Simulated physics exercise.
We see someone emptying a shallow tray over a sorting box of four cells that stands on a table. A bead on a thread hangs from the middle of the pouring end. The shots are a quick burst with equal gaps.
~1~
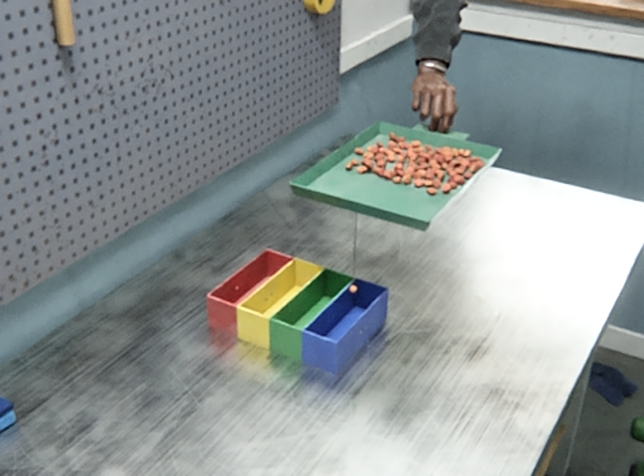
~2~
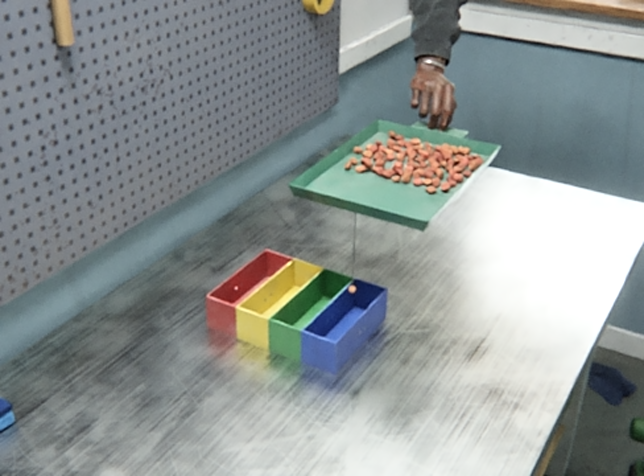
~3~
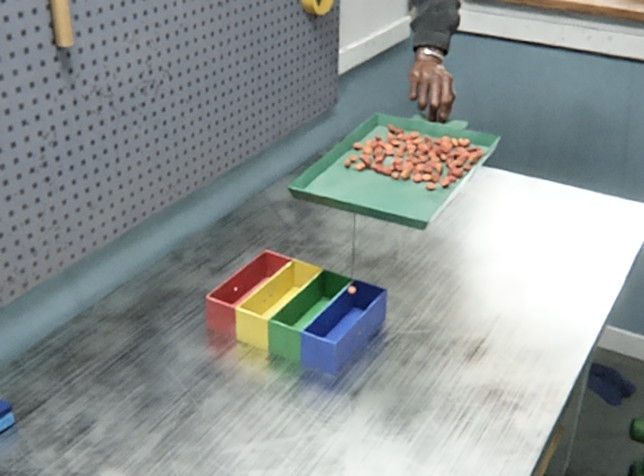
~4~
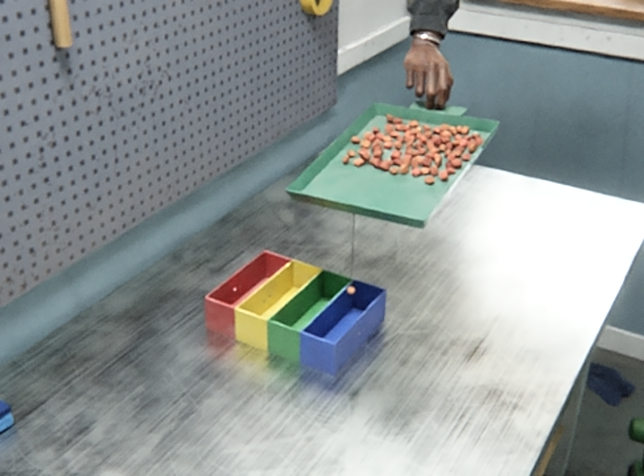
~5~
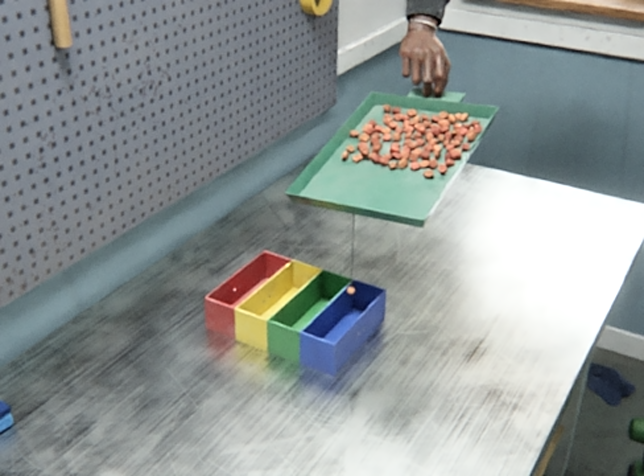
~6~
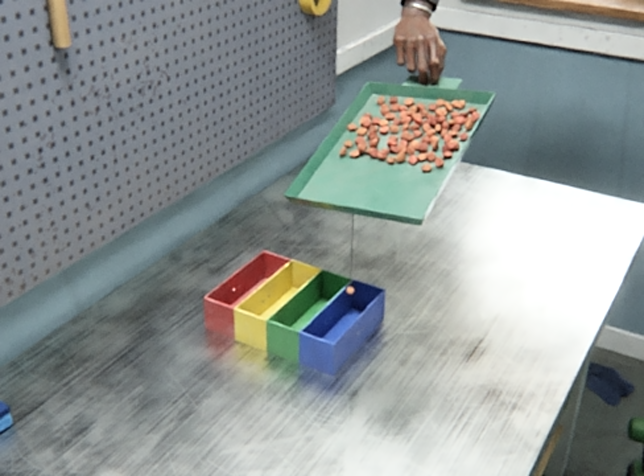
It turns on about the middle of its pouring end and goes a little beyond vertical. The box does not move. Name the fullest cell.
Fullest: The yellow cell.
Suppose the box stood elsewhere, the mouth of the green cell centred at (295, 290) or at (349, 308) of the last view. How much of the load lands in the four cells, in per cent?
Roughly 90 per cent, and 80 per cent.
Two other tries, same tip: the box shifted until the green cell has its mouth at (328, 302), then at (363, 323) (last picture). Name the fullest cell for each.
In turn: The yellow one; the red one.
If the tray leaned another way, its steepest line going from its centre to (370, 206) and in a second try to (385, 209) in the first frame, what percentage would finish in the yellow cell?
Roughly 10 per cent, and 0 per cent.
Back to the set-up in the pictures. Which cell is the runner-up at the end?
The runner-up: That green cell.
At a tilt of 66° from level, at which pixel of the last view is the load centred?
At about (313, 202).
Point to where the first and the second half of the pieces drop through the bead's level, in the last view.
At about (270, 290), then at (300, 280).
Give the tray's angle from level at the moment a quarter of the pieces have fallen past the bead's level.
Roughly 75°.
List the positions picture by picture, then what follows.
In the first frame, corners of the pouring end (295, 182) and (426, 218), level; middle of the load (421, 162), bits of crushed brick; bead on its thread (353, 289); red cell (223, 313); yellow cell (254, 325); green cell (286, 337); blue cell (319, 349).
In the second frame, corners of the pouring end (294, 183) and (425, 218), level; middle of the load (420, 160).
In the third frame, corners of the pouring end (293, 186) and (424, 218), tipped barely, lowest at the left corner; middle of the load (420, 154).
In the fourth frame, corners of the pouring end (291, 188) and (422, 217), tipped a little, lowest at the left corner; middle of the load (419, 145).
In the fifth frame, corners of the pouring end (291, 191) and (421, 216), tipped clearly, lowest at the left corner; middle of the load (417, 136).
In the sixth frame, corners of the pouring end (289, 193) and (419, 215), tipped clearly, lowest at the left corner; middle of the load (415, 127); red cell (220, 315); yellow cell (251, 327); green cell (283, 338); blue cell (316, 351).
Just after the last frame, tray tipped steeply; the larger part on the tray; roughly a quarter falling or outside the box.
A moment on, tray tipped past a quarter turn; just a few on the tray; roughly a third in the yellow cell; roughly a quarter in the green cell; about a tenth in the red cell; about a tenth in the blue cell; roughly a quarter falling or outside the box.
Further on, tray tipped past a quarter turn; roughly half in the yellow cell; roughly a third in the green cell; about a tenth in the red cell; about a tenth in the blue cell; about a tenth falling or outside the box.
When it is over, tray tipped past a quarter turn; roughly half in the yellow cell; roughly a third in the green cell; about a tenth in the red cell; about a tenth in the blue cell; about a tenth outside the box.
